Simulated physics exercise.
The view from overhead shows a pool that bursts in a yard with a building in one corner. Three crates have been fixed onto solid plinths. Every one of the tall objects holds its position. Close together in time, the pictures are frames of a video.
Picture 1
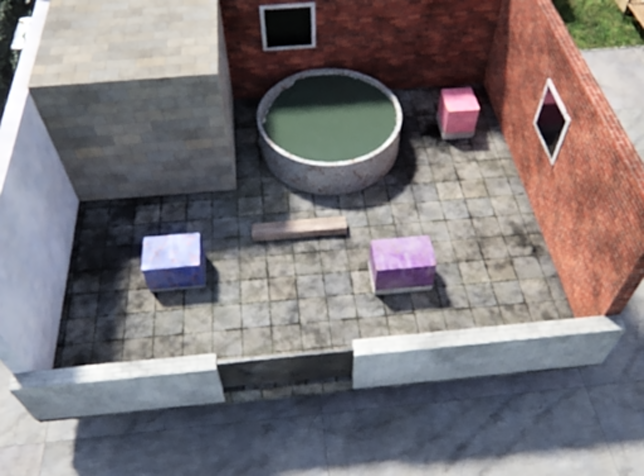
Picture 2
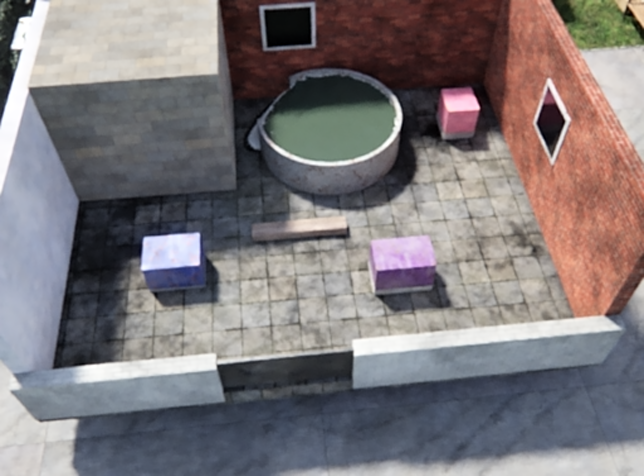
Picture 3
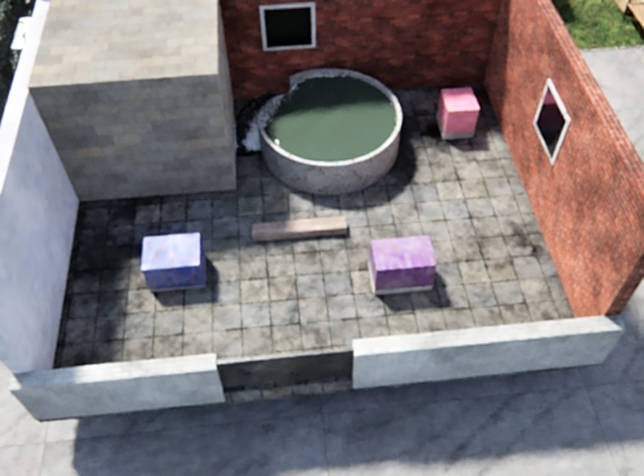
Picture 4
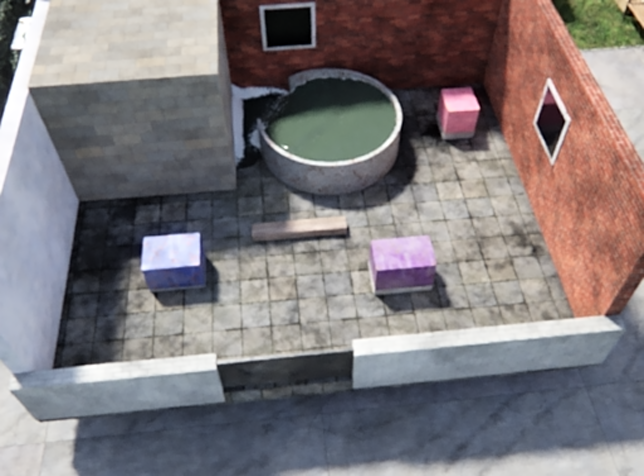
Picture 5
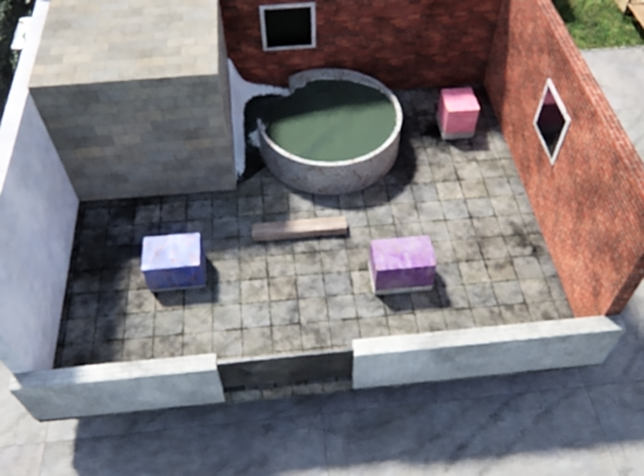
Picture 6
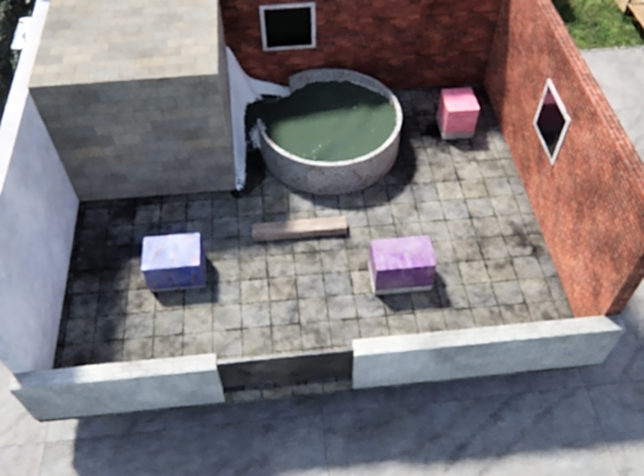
A round tank of green water stood full in a walled yard, then its left side opened and water poured out, spreading against the grey block building and a little way forward along it.
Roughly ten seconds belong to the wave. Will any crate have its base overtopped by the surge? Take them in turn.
The pink crate is missed by the water this time; the purple crate is missed by the water this time; the blue crate is not missed by the water this time.
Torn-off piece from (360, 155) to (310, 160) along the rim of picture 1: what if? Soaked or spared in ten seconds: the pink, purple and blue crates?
The pink crate is not overtopped, the purple crate is overtopped, and the blue crate is overtopped.
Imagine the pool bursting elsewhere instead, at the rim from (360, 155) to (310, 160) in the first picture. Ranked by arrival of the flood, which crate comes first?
It's the one in purple.
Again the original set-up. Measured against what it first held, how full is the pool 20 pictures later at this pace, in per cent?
64 per cent or thereabouts.
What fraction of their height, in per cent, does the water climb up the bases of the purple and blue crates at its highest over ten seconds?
Roughly 70 per cent for the first, 230 per cent for the second.
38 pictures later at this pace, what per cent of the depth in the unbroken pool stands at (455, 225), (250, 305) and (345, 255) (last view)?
In order: About 4, 4 and 2 in a hundred.
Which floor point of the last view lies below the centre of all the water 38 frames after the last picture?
Near (331, 169).
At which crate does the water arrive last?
Last is the purple-painted one.
A moment on, water covers 10 % of the floor; the pink crate not reached, the purple crate not reached, the blue crate not reached.
Next, water covers 25 % of the floor; the pink crate water round its plinth, the purple crate not reached, the blue crate water round its plinth.
Then, water covers 55 % of the floor; the pink crate water round its plinth, the purple crate water round its plinth, the blue crate water round its plinth.
Later, water covers 80 % of the floor; the pink crate water round its plinth, the purple crate water round its plinth, the blue crate water round its plinth.
In the end, water covers 90 % of the floor; the pink crate stayed above the water, the purple crate stayed above the water, the blue crate was topped.
